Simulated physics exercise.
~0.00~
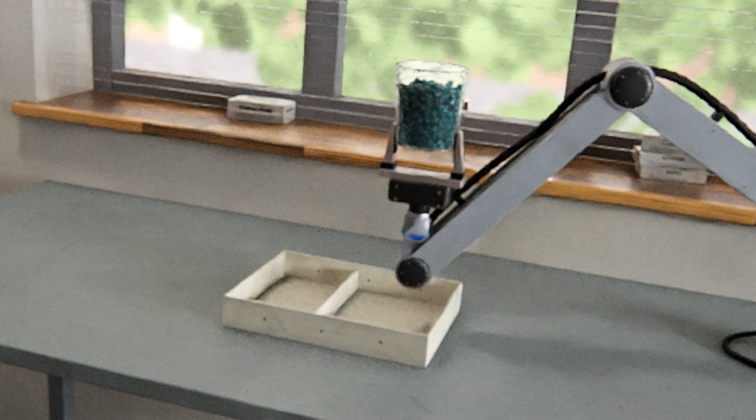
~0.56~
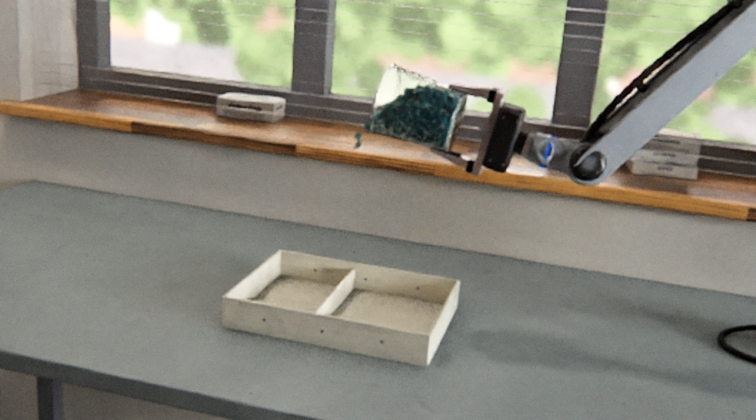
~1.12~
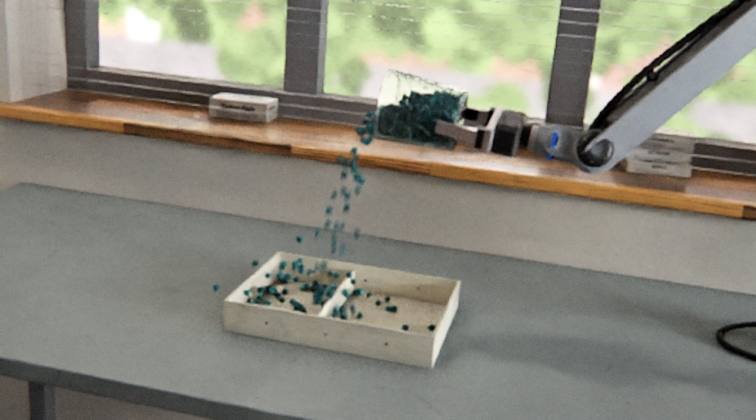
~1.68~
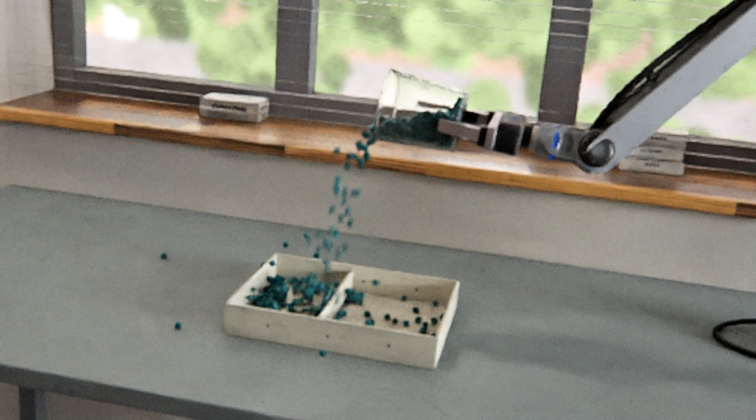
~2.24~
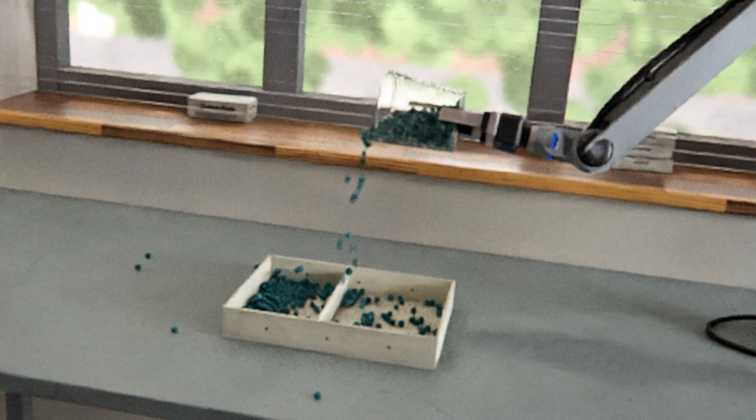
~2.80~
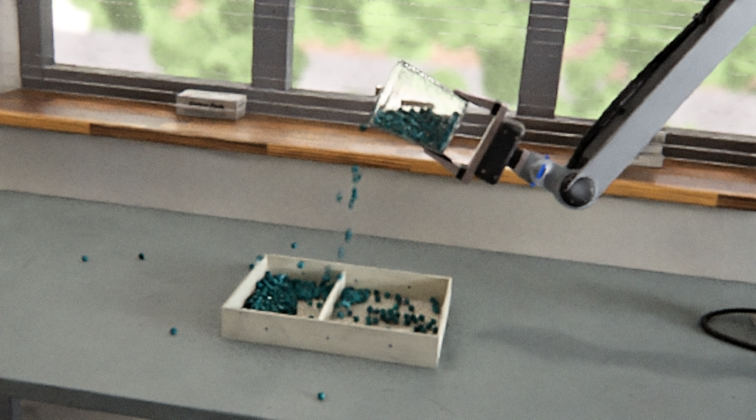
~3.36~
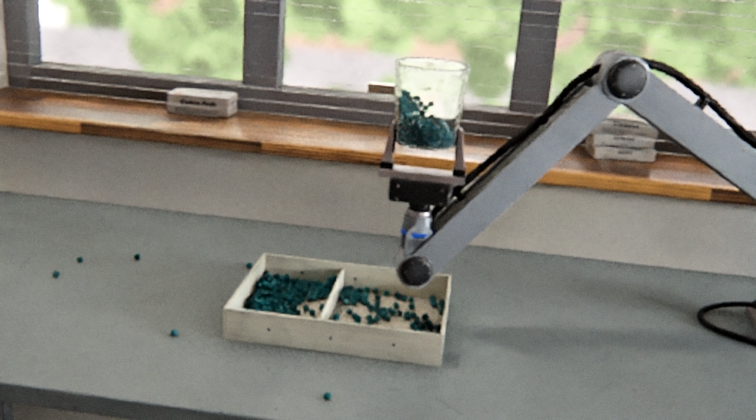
A robot arm tips a beaker, pours teal beads into a divided tray, and rights it partly full.
